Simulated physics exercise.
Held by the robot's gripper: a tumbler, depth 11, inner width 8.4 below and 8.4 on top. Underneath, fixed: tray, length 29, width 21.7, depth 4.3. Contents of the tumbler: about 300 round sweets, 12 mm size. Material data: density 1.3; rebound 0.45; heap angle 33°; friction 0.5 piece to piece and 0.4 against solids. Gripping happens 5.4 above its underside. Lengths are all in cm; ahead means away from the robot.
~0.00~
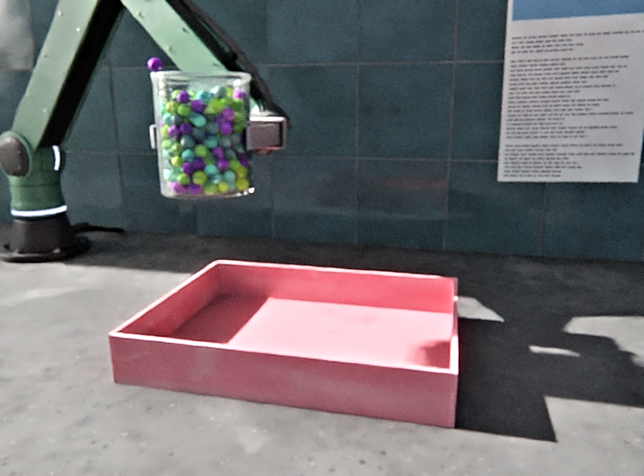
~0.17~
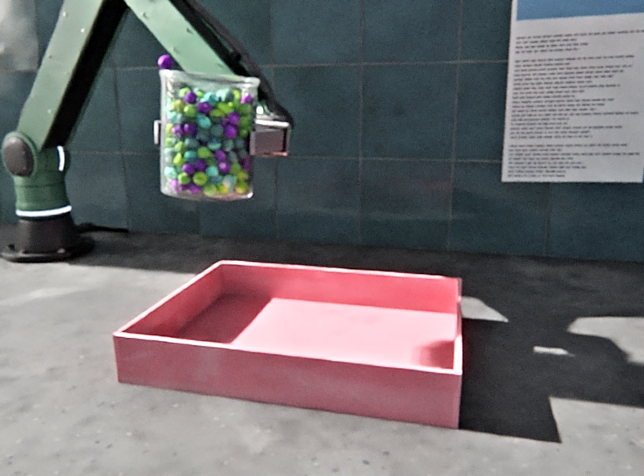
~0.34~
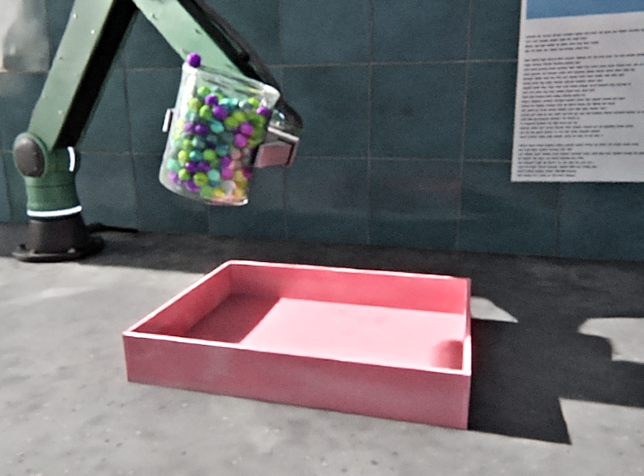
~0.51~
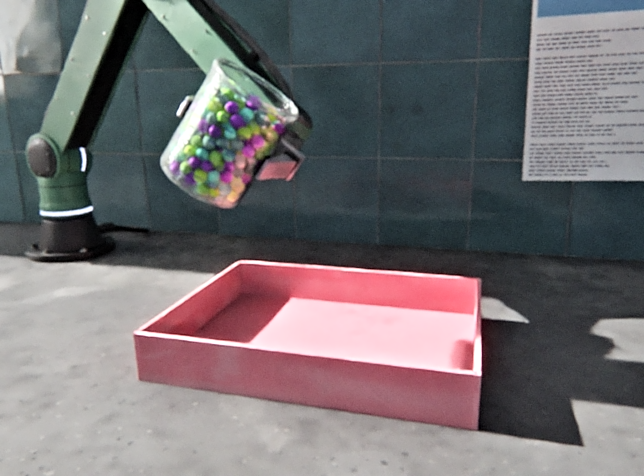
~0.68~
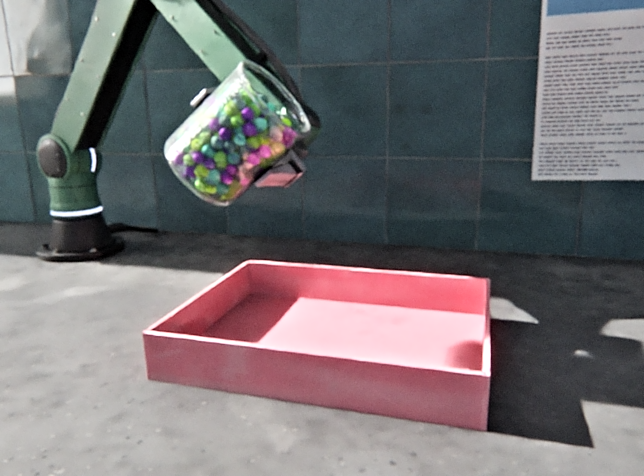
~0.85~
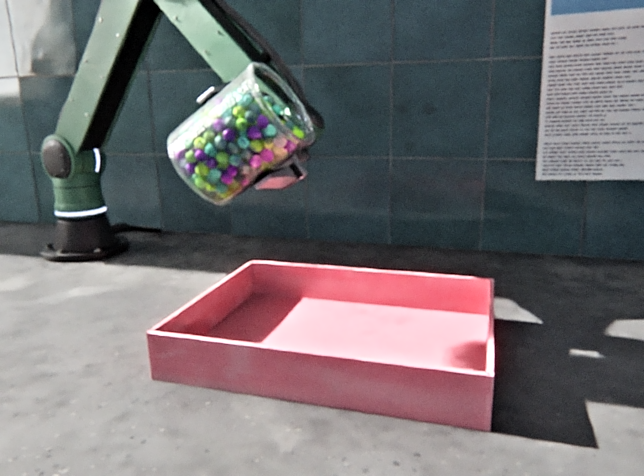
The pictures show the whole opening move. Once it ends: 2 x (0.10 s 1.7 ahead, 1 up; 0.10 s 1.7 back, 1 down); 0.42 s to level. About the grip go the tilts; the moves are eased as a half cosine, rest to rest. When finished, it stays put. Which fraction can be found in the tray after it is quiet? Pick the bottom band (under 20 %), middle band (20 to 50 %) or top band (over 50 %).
Bottom band.
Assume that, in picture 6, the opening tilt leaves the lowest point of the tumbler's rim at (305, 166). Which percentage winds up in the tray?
Roughly 30 per cent.
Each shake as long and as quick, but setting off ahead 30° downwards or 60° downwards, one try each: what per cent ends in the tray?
You'd get some 0 per cent with the first setting and some 0 per cent with the second.
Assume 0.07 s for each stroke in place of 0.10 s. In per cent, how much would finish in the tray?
In that case about 15 in a hundred.
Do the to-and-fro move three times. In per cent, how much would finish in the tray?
Near 10 per cent.
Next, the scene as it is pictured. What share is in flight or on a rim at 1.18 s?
Roughly 1 percent.
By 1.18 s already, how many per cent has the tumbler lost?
Around 0 percent at that moment.
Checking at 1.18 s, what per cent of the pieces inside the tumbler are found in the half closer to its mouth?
Estimate: Around 50 %.
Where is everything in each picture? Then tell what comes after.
Tumbler middle at (205, 136), level; upper third of the load around (203, 110), from x 155 to 245, top at y 65; 302 in the tumbler, in the first picture.
Tumbler middle at (209, 136), tilted 5° forward; upper third of the load around (206, 110), from x 165 to 245, top at y 65, in the second picture.
Tumbler middle at (218, 136), tilted 19° forward; upper third of the load around (217, 112), from x 170 to 265, top at y 60, in the third picture.
Tumbler middle at (228, 137), tilted 37° forward; upper third of the load around (230, 115), from x 175 to 280, top at y 90, in the fourth picture.
Tumbler middle at (237, 137), tilted 51° forward; upper third of the load around (238, 117), from x 180 to 290, top at y 90, in the fifth picture.
Tumbler middle at (241, 137), tilted 56° forward; upper third of the load around (242, 119), from x 185 to 300, top at y 95; 302 in the tumbler, in the sixth picture.
After 1.18 s, tilted 56° forward, highest piece 25 above the table; 298 in the tumbler, 2 in the tray, 2 in flight or on a rim.
After 1.51 s, tilted 19° forward, highest piece 26 above the table; 284 in the tumbler, 16 in the tray, 2 in flight or on a rim.
After 1.87 s, level, highest piece 26 above the table; 284 in the tumbler, 18 in the tray.
After 2.92 s, level, highest piece 26 above the table; 284 in the tumbler, 18 in the tray.
At rest, 284 in the tumbler, 18 in the tray. That is 6 % in the tray.
